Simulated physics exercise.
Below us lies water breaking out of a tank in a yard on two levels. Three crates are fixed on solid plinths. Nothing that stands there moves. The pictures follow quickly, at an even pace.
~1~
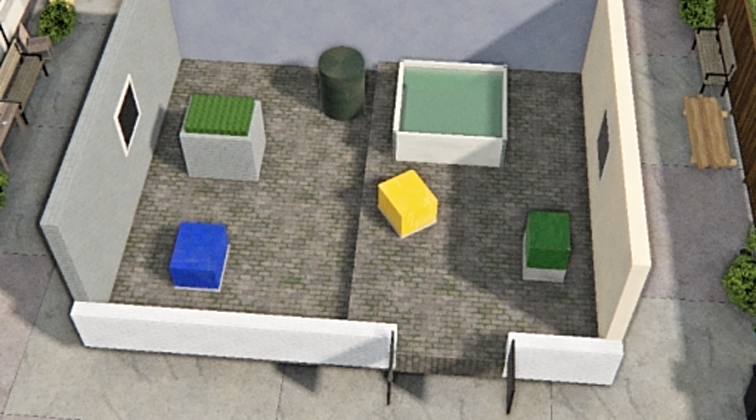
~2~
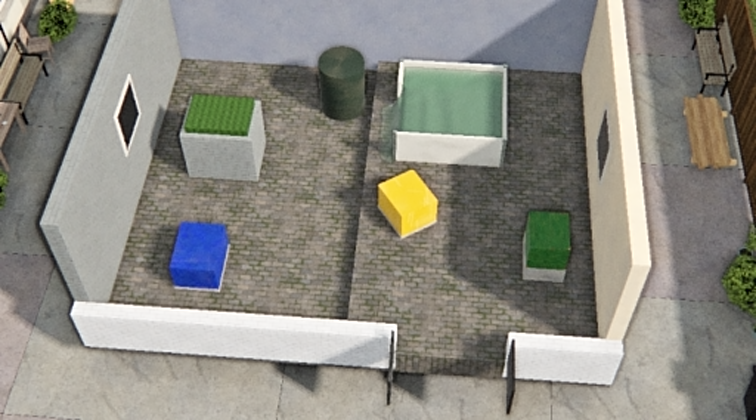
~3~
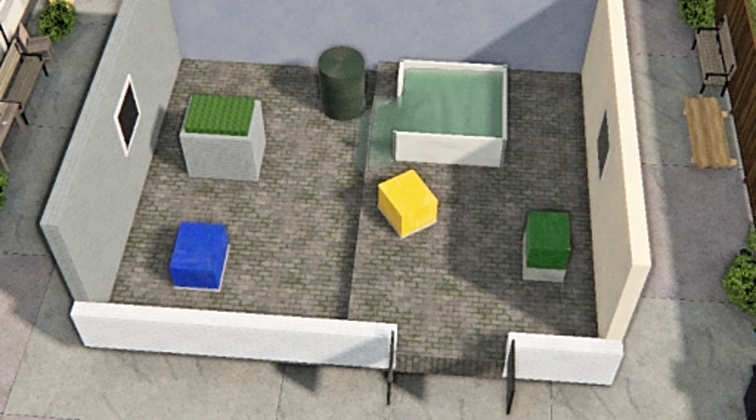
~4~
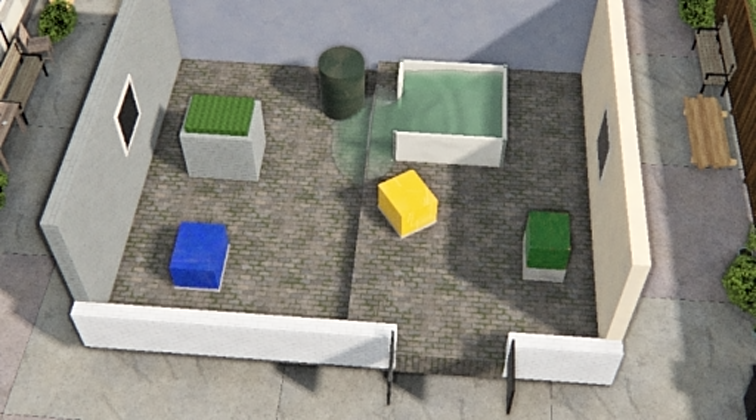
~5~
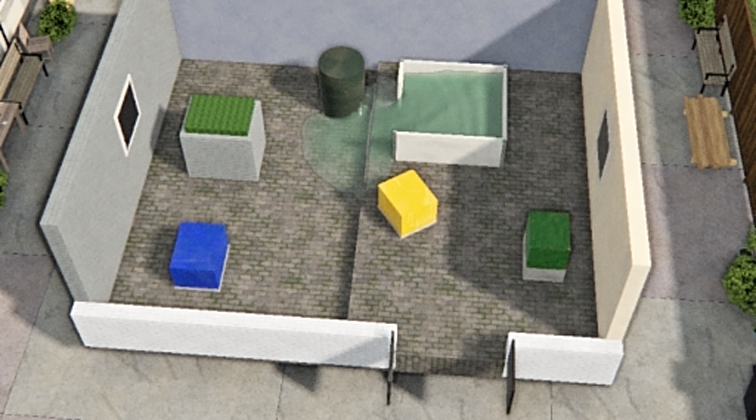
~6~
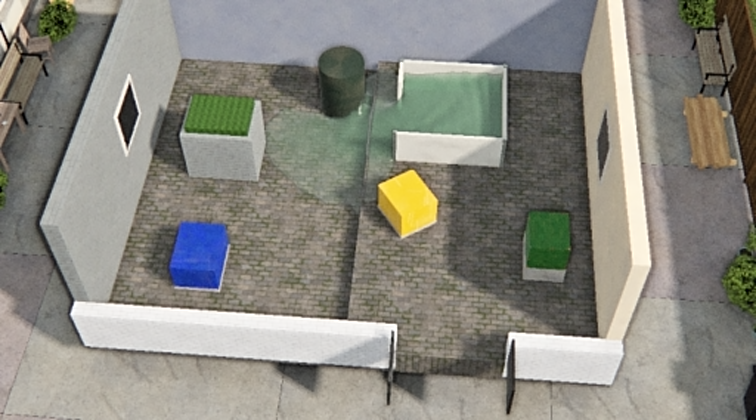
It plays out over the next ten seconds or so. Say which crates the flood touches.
One by one: The blue crate is soaked; the yellow crate keeps dry; the green crate keeps dry.
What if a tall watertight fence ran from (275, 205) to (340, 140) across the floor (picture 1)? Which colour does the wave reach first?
That is the blue-painted one.
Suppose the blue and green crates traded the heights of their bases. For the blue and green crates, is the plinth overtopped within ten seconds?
Then: Blue keeps dry, green stays dry.
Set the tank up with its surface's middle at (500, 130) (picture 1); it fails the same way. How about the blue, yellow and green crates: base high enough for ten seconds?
In short: Blue ends up wet, yellow ends up wet, green stays dry.
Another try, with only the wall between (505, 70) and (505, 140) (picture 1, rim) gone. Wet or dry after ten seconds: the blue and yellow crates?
One by one: Blue is soaked, yellow is topped.
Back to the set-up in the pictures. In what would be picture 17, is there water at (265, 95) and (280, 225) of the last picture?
In turn: Awash, flooded.
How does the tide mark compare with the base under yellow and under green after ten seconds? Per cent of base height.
Roughly 20 per cent, then 0 per cent.
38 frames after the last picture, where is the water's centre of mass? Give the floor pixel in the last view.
Around (288, 177).
A moment on, water covers 20 % of the floor; the blue crate not reached, the yellow crate water round its plinth, the green crate not reached.
Next, water covers 35 % of the floor; the blue crate water round its plinth, the yellow crate water round its plinth, the green crate not reached.
Then, water covers 50 % of the floor; the blue crate water round its plinth, the yellow crate water round its plinth, the green crate not reached.
Later, water covers 55 % of the floor; the blue crate water round its plinth, the yellow crate water round its plinth, the green crate not reached.
In the end, water covers 55 % of the floor; the blue crate was topped, the yellow crate stayed above the water, the green crate stayed above the water.
